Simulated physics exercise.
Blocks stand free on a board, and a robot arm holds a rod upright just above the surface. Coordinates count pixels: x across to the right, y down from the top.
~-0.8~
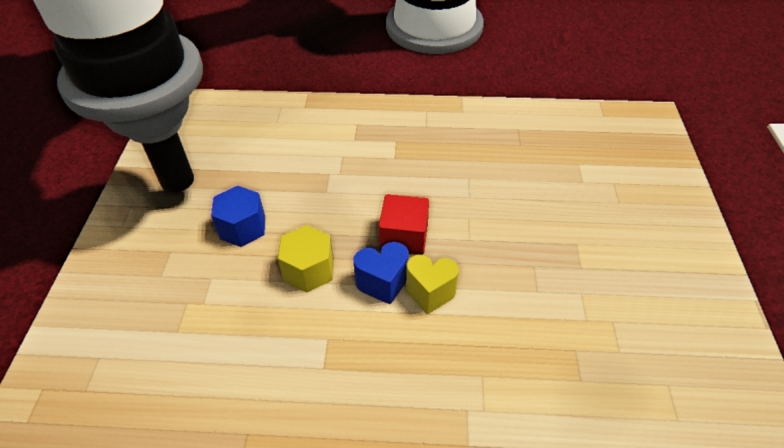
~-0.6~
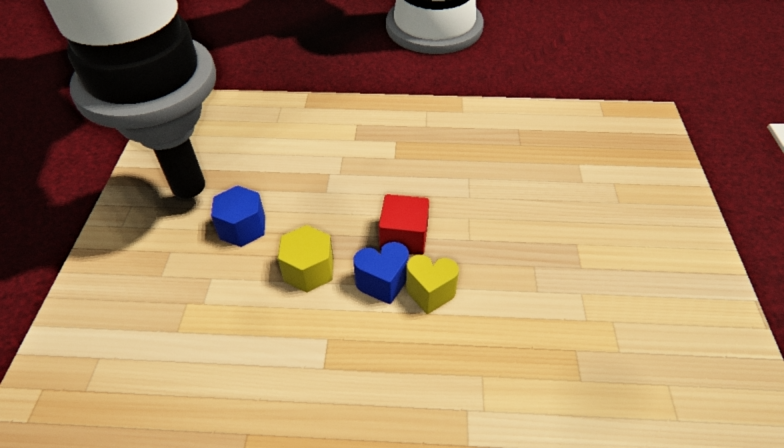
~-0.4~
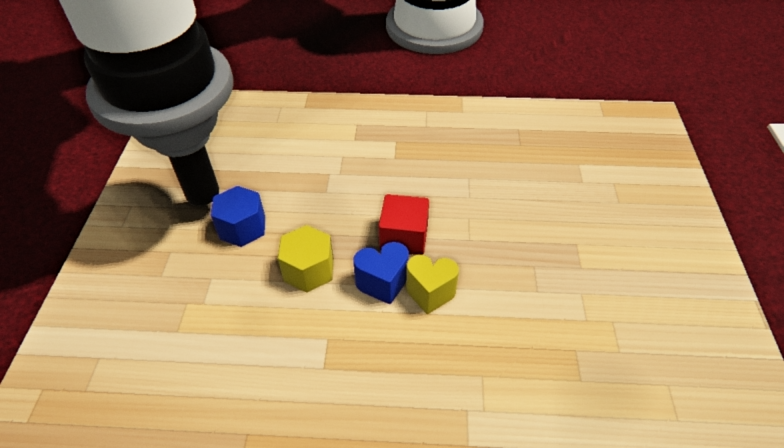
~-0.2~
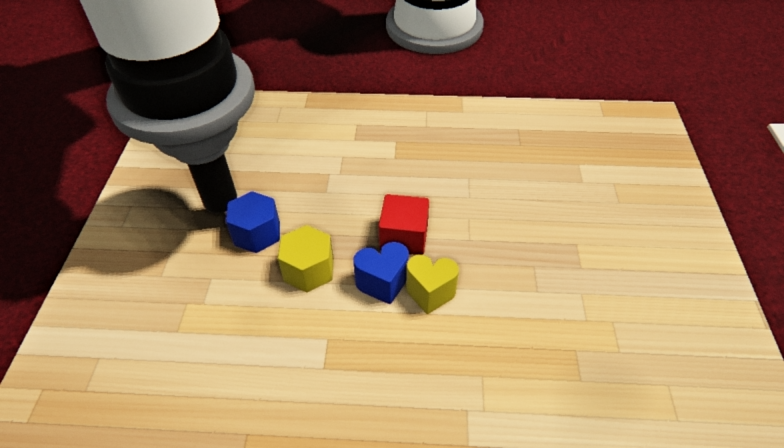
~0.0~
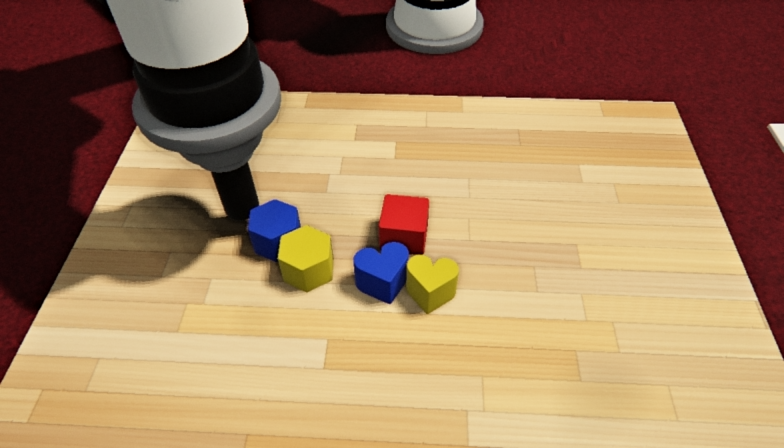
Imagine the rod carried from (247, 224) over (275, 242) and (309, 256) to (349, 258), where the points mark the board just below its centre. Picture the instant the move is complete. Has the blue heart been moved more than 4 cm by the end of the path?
I'd say no.
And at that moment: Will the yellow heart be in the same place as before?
No.
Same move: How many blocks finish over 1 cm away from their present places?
It moves three or more blocks.
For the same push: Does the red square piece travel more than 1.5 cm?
It seems not.
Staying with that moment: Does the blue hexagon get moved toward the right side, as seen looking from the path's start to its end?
Short answer: Yes.
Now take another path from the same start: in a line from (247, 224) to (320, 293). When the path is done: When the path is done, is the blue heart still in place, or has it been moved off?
At the end of the path, it will have moved.
The first path, step by step. One third of the way, rod (272, 228); blue hexagon (303, 238); yellow hexagon (334, 269); blue heart (389, 261), turned 15° anticlockwise.
Two thirds of the way, rod (307, 242); blue hexagon (335, 259), turned 20° clockwise; yellow hexagon (354, 299), turned 15° clockwise; blue heart (401, 270), turned 70° anticlockwise; yellow heart (448, 268), turned 30° clockwise.
At the end, rod (348, 243); blue hexagon (365, 267), turned 50° clockwise; yellow hexagon (361, 313), turned 40° clockwise; blue heart (409, 274), turned 65° anticlockwise; red square piece still; yellow heart (455, 269), turned 15° clockwise.
